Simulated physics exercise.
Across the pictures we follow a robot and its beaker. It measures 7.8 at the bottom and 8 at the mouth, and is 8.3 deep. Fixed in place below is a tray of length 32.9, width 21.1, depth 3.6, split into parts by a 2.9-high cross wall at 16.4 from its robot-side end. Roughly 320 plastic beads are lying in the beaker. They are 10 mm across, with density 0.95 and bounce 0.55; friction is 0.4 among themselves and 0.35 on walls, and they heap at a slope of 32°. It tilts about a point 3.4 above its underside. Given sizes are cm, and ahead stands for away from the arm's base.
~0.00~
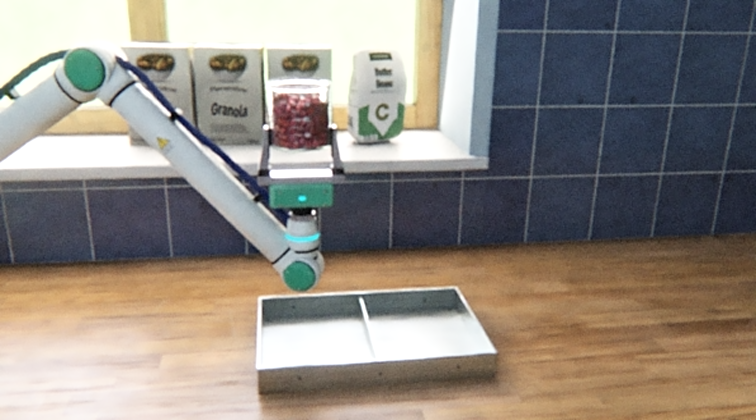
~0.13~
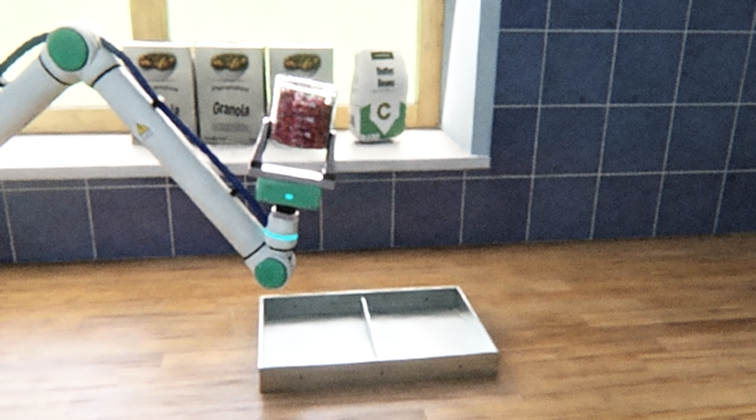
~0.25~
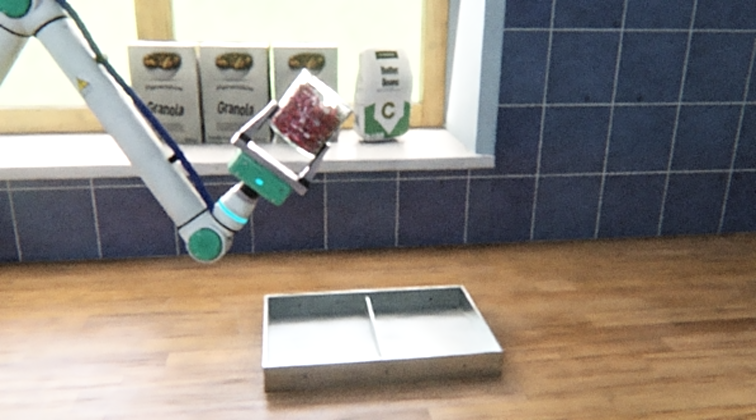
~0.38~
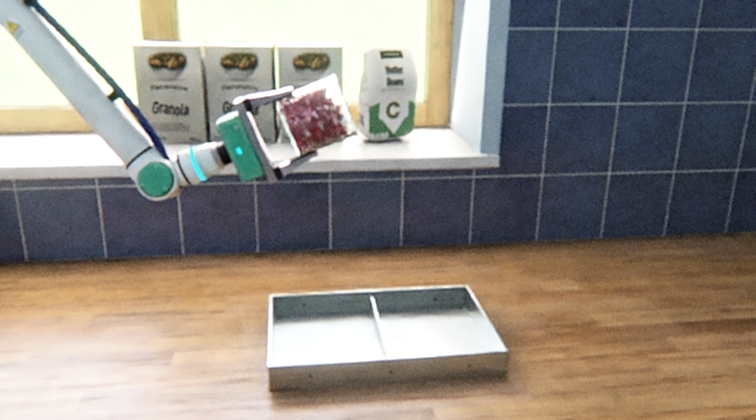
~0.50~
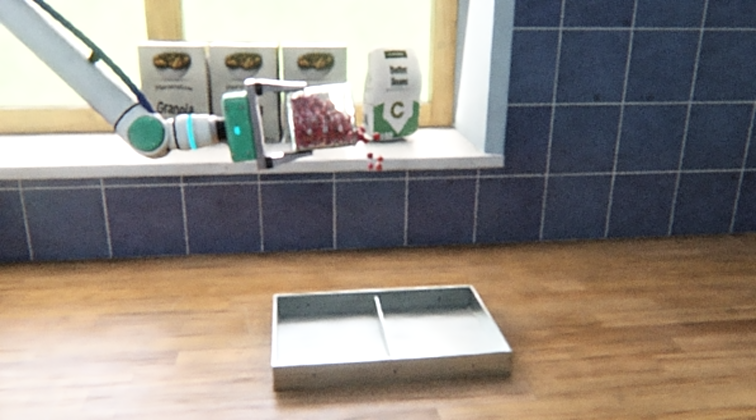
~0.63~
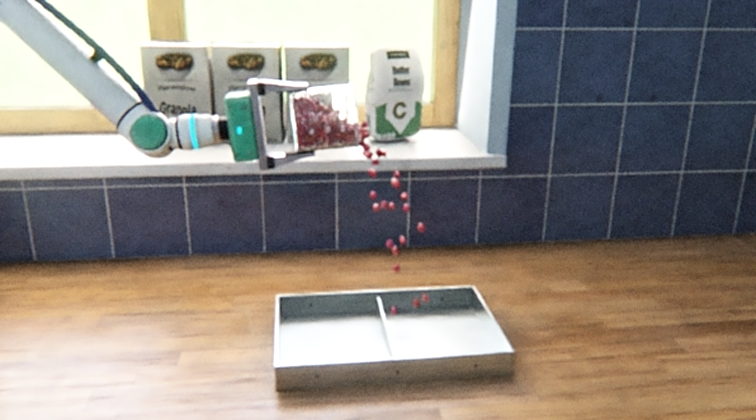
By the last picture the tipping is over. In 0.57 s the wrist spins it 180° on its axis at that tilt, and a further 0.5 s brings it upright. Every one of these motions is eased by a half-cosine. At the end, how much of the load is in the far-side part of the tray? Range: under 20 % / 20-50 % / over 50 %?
20 to 50 %.
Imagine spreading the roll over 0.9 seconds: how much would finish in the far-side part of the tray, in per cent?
Estimated share: Close to 40 %.
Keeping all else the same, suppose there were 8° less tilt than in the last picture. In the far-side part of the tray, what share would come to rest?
Estimate: Around 20 %.
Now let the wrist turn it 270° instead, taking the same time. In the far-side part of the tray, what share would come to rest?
In that case you'd get close to 40 per cent.
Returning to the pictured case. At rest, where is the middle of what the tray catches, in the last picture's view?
Near pixel (443, 333).
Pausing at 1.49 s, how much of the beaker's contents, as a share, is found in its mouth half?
Mouth-half share: Approx. 35 in a hundred.
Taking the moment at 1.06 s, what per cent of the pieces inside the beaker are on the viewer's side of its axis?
Front-half share of contents: Approx. 30 per cent.
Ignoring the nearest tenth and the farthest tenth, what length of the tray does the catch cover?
About 18 cm.
By 1.06 s, tipped 85°, highest piece 38 above the table; 223 in the beaker, 43 in the far-side part, 11 in the robot-side part, 5 on the table or floor, 38 in flight or on a rim.
By 1.49 s, tipped 33°, highest piece 38 above the table; 177 in the beaker, 101 in the far-side part, 22 in the robot-side part, 9 on the table or floor, 11 in flight or on a rim.
By 1.90 s, upright, highest piece 38 above the table; 176 in the beaker, 109 in the far-side part, 22 in the robot-side part, 13 on the table or floor.
By 2.60 s, upright, highest piece 38 above the table; 176 in the beaker, 109 in the far-side part, 21 in the robot-side part, 14 on the table or floor.
Final count, 176 in the beaker, 109 in the far-side part, 21 in the robot-side part, 14 on the table or floor. That is 34 % in the far-side part of the tray.
